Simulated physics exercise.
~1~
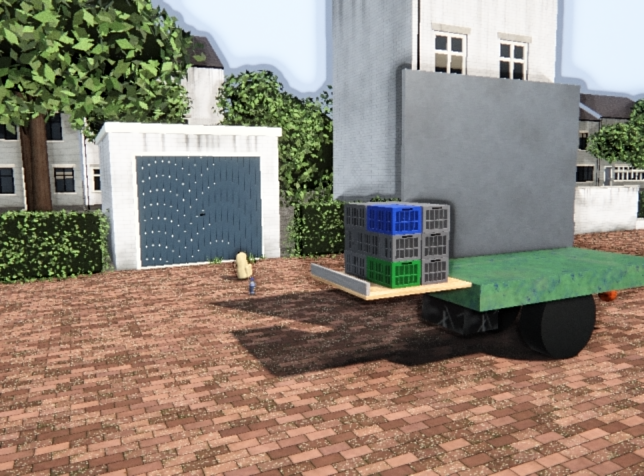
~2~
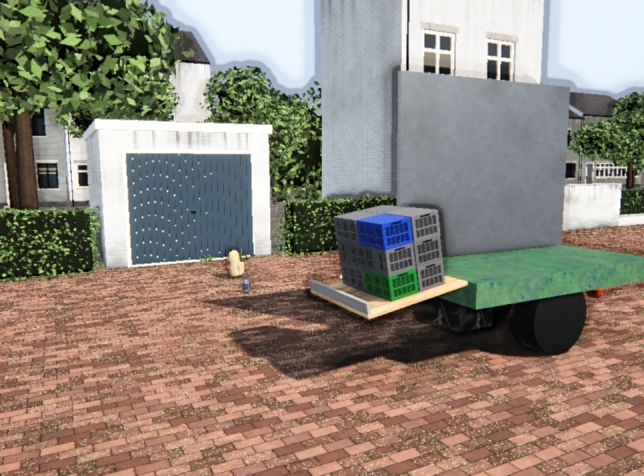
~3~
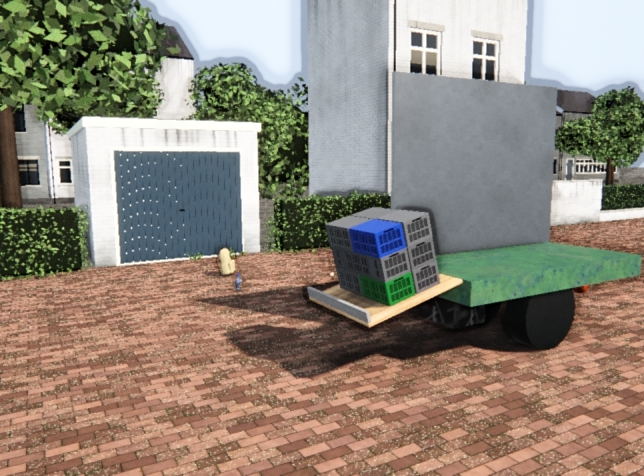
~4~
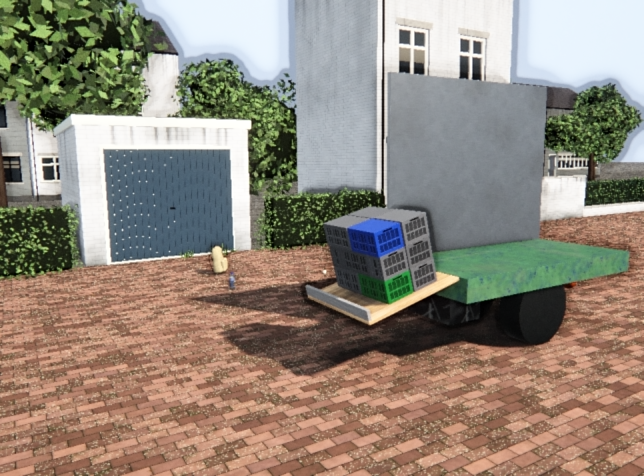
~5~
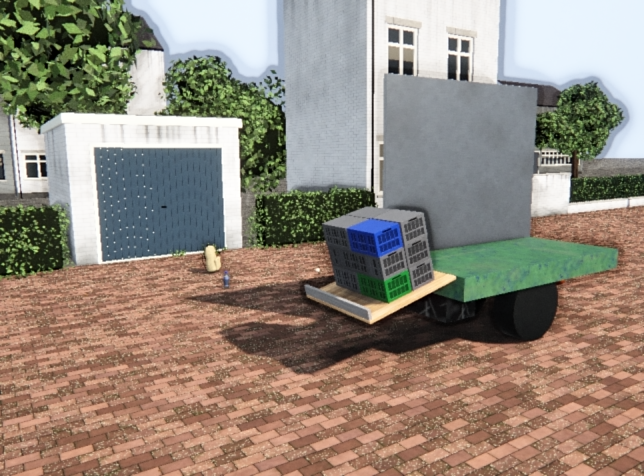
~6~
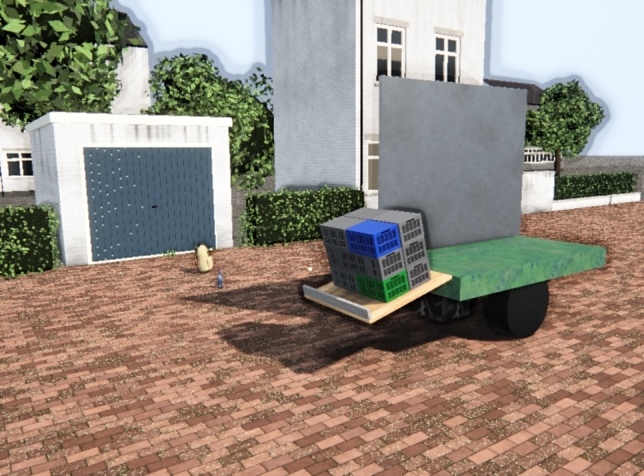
A stack of closed crates, mostly grey with one blue near the top and one green at the bottom, stands unwrapped on the pale tail lift of a green flatbed lorry. The lorry is parked on red brick paving, with a white garage and blue door to the left and a tall grey panel behind the load. As the view drifts slowly sideways, the platform tips down towards the left and the crates lean with it. The platform then stops and holds its slope. The stack stays together, with every crate still on the platform.
